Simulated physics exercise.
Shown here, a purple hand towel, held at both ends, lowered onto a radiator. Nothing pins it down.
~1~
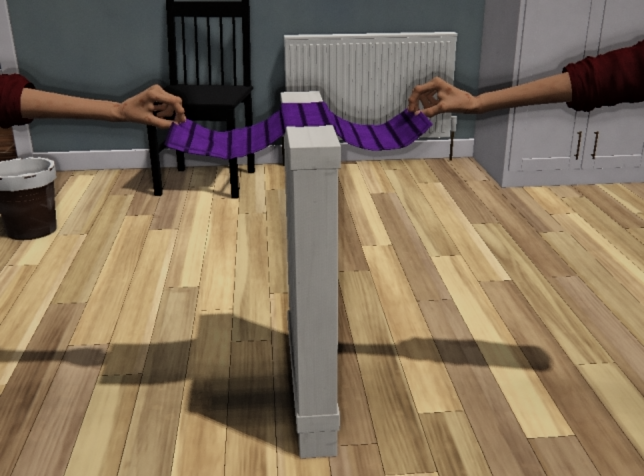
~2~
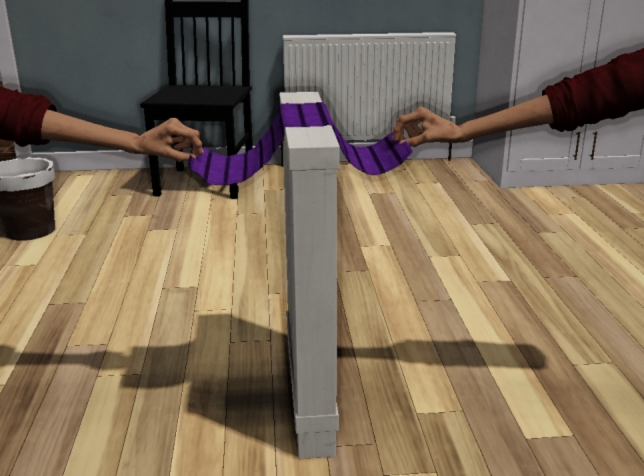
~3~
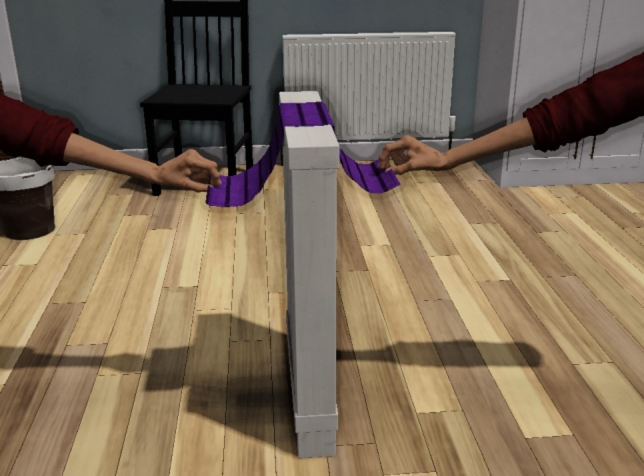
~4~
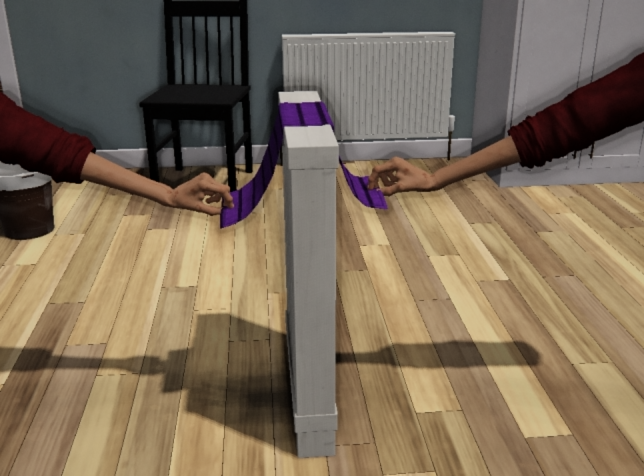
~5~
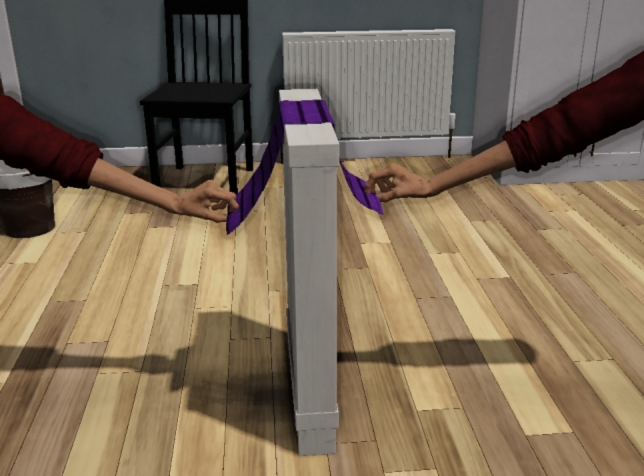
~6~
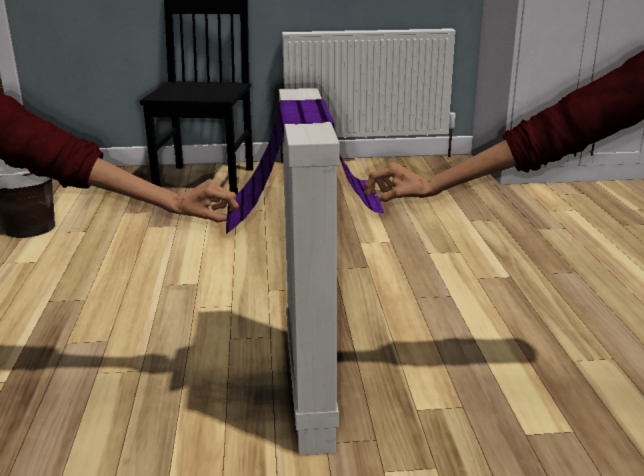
In a room, two hands lower a purple cloth's ends down either side of a pale upright block.
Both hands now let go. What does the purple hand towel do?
The purple hand towel stays on top.
Then, 0.14 s later than the last view, hand towel hanging on both sides, left end near (238, 221), right end near (366, 205).
Then, 0.22 s later than the last view, hand towel hanging on both sides, left end near (262, 229), right end near (339, 215).
Then, 0.30 s later than the last view, hand towel hanging on both sides, left end near (286, 230), right end near (329, 216).
Finally, hand towel hanging on both sides, left end near (286, 230), right end near (328, 216). The purple hand towel hangs there.
